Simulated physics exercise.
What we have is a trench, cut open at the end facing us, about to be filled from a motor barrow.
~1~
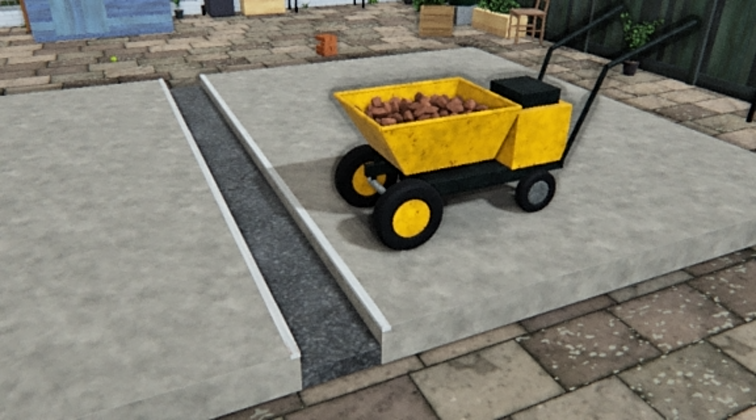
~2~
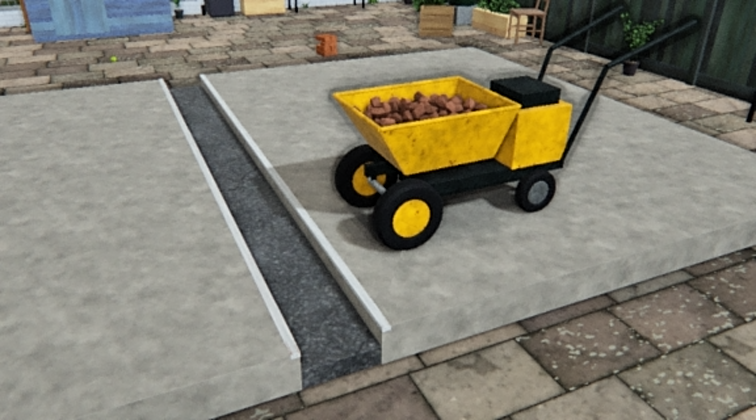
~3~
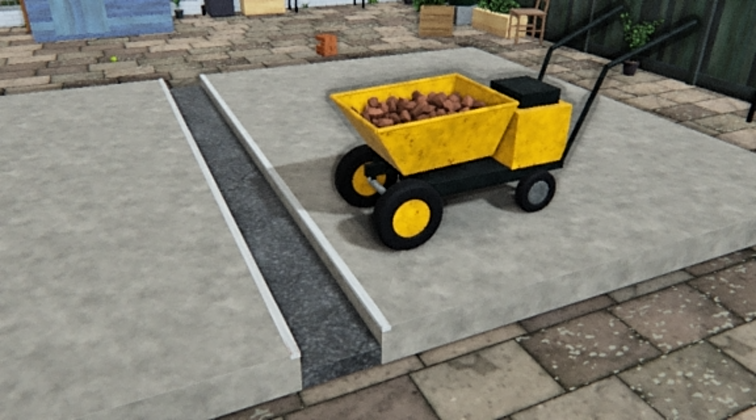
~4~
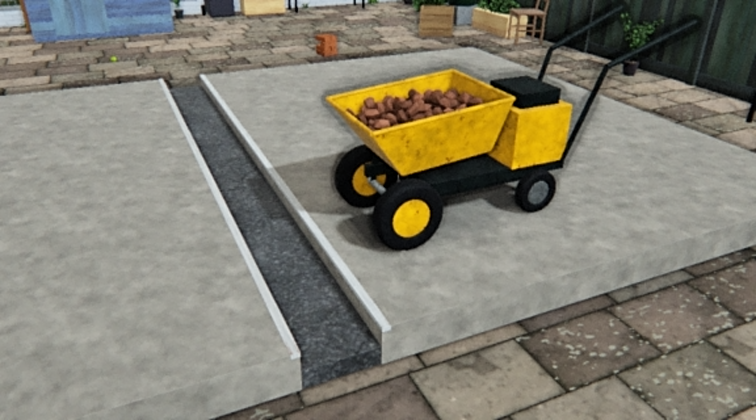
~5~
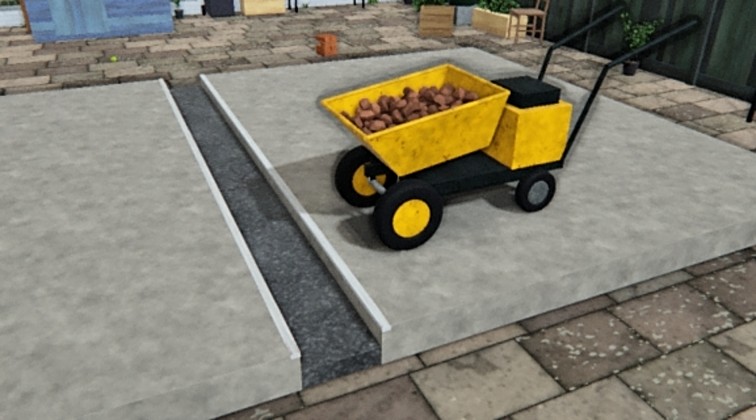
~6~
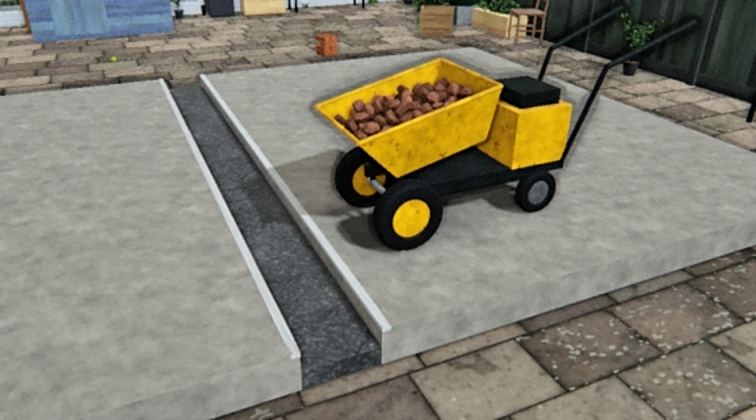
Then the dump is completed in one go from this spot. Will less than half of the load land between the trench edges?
No, more than half gets in.
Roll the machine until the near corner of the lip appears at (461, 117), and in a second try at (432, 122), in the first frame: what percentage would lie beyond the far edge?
The first position yields around 0 per cent; the second yields around 0 per cent.
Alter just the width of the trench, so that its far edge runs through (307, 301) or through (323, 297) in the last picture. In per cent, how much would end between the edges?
Lab note: Case 1 near 40 percent, case 2 near 10 percent.
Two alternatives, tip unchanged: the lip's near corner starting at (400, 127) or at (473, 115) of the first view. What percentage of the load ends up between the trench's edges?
80 % and 20 %.
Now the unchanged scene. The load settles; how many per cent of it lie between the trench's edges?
That share works out at some 75 %.
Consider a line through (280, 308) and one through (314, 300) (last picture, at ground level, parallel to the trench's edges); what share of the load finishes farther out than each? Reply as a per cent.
About 10 and 60 %.
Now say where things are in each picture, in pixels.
The first frame shows lip of the skip near (381, 129), level; top of the load near (425, 109), lumps of rubble; first edge of the trench near (358, 287); far edge near (274, 309), the trench over half as wide as the skip, and shallow for its width.
The second frame shows lip of the skip near (380, 130), level; top of the load near (424, 108).
The third frame shows lip of the skip near (377, 132), tipped barely; top of the load near (422, 107).
The fourth frame shows lip of the skip near (372, 134), tipped barely; top of the load near (442, 110).
The fifth frame shows lip of the skip near (366, 138), tipped a little; top of the load near (437, 107).
The sixth frame shows lip of the skip near (359, 144), tipped a little; top of the load near (432, 103); first edge of the trench near (358, 287); far edge near (274, 309).
Shortly afterwards, skip tipped well over; the whole lot in the skip.
Next, skip tipped steeply; all but a few in the skip; a little in or heaped over the trench; only a few falling.
Some moments later, skip tipped right over; near a quarter in the skip; near two thirds in or heaped over the trench; a little beyond it.
In the end, skip tipped right over; a little in the skip; the bulk in or heaped over the trench; a little beyond it.
